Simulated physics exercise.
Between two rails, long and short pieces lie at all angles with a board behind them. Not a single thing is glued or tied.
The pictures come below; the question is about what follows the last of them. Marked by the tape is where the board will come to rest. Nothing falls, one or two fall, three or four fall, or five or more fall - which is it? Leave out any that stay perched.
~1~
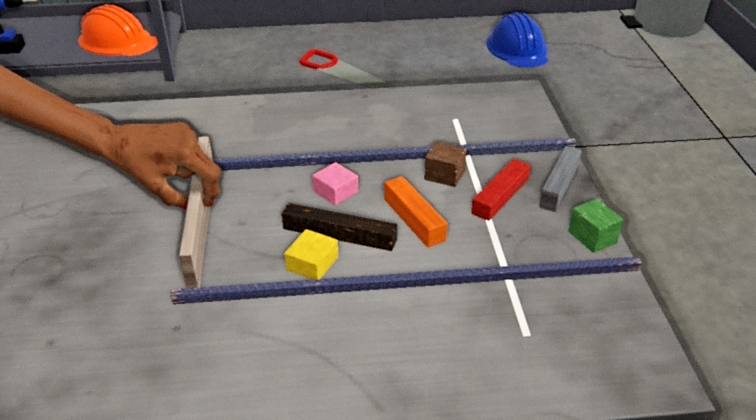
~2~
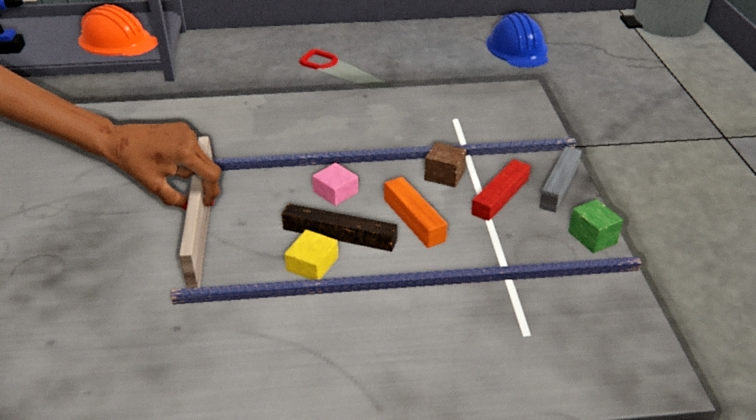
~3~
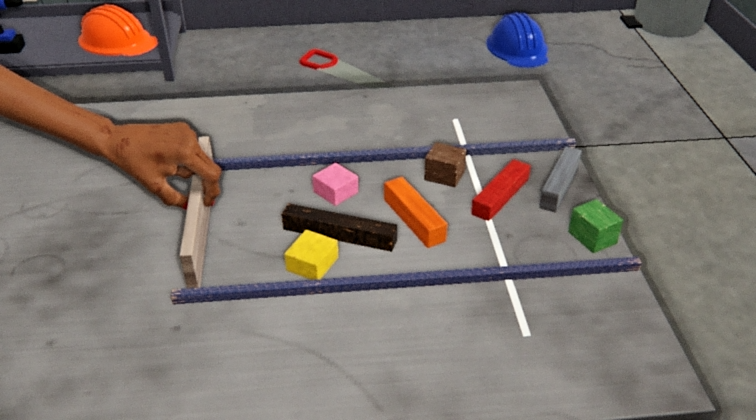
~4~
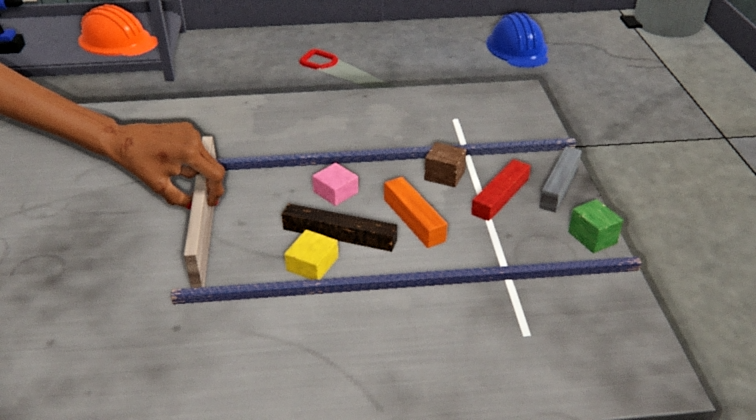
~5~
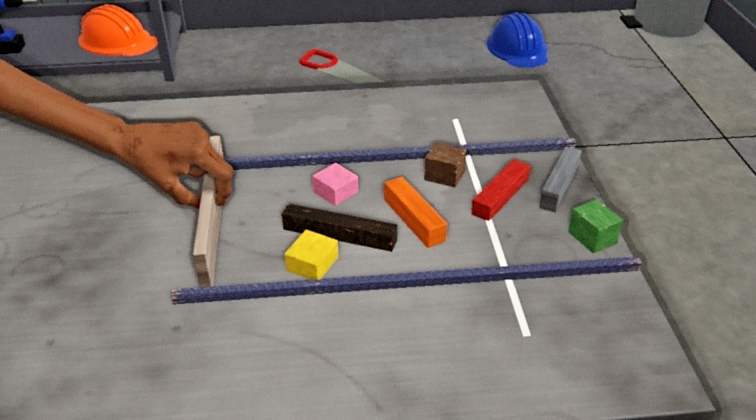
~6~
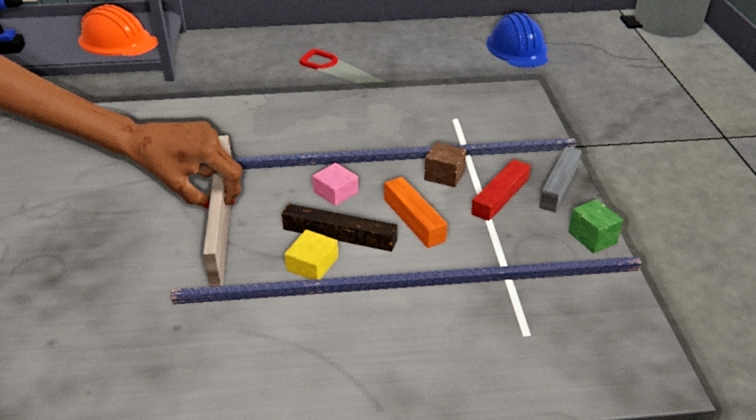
Pieces that go over the edge: Not a single one.
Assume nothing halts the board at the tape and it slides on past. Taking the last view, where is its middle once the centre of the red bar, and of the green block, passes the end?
The red bar gives roughly (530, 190), the green block roughly (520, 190).
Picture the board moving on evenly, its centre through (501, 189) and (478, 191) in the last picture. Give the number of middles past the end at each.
Place by place: 0, then 0.
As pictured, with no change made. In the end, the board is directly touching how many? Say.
Contact count: 3.
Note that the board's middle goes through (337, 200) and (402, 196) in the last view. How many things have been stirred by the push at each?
3 and 5.
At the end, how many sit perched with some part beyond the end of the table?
The total would be 0.
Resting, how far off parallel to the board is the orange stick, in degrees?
Angle: Roughly 35 degrees.
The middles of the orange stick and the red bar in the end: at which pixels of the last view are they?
(534, 202), and the other (548, 174).
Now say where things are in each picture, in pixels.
In the first frame, green block (595, 226); grey stick (561, 178); red bar (502, 189); board (199, 209); tape (485, 209).
In the second frame, grey stick (561, 178); yellow block (312, 256).
In the third frame, red bar (502, 189); black bar (339, 227).
In the fourth frame, green block (595, 226); brown block (445, 165).
In the fifth frame, grey stick (561, 178); board (211, 208).
In the sixth frame, green block (595, 226); grey stick (561, 178); red bar (502, 189); board (220, 207); tape (485, 209).
Soon after, none off yet; green block at rest near (595, 226); grey stick at rest near (561, 178); red bar at rest near (502, 189).
At rest, the number that fall off is zero.
